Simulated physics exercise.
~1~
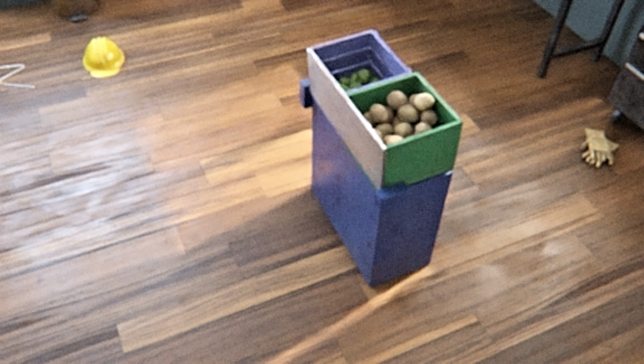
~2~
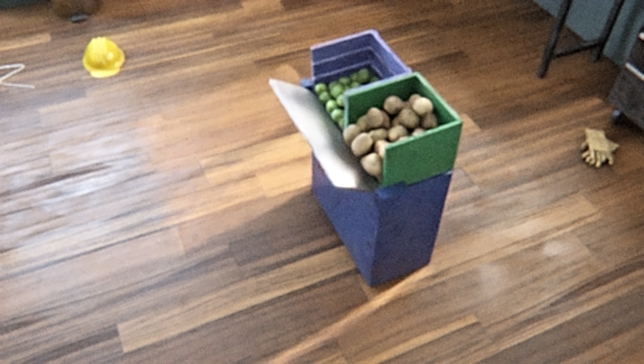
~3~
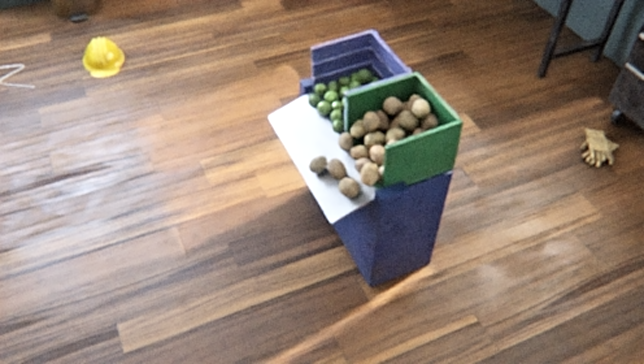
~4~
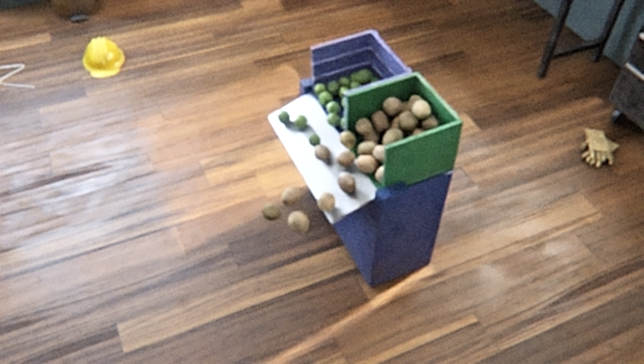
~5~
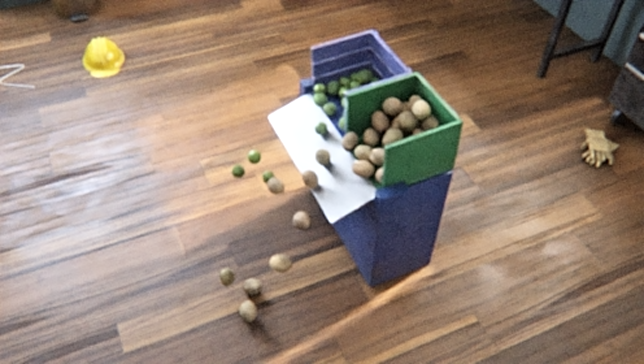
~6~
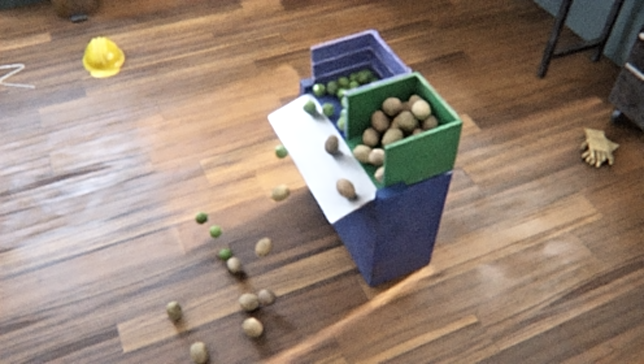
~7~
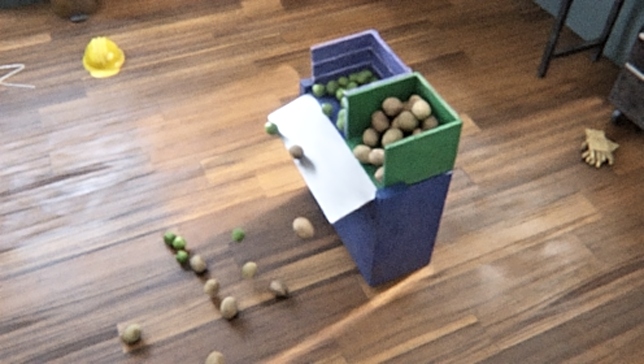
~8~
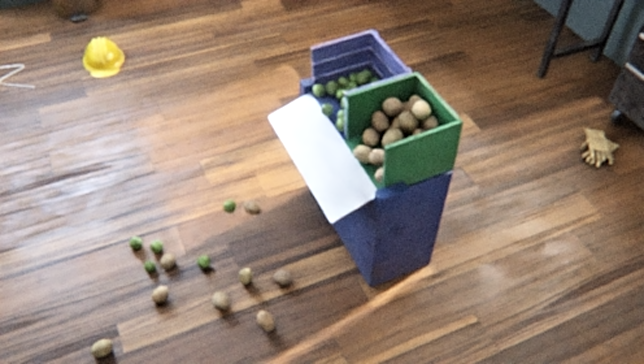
A room with a wooden plank floor is seen from above at an angle, with a yellow hard hat at the upper left and a pair of tan gloves at the right. Near the centre, a green hopper of brown potatoes and a blue hopper of green apples stand on a blue base behind a closed pale flap. The flap swings down to the left and lies open like a ramp. Potatoes roll off it first, then apples follow, dropping to the floor. They scatter toward the lower left, while many potatoes and apples stay in the hoppers.
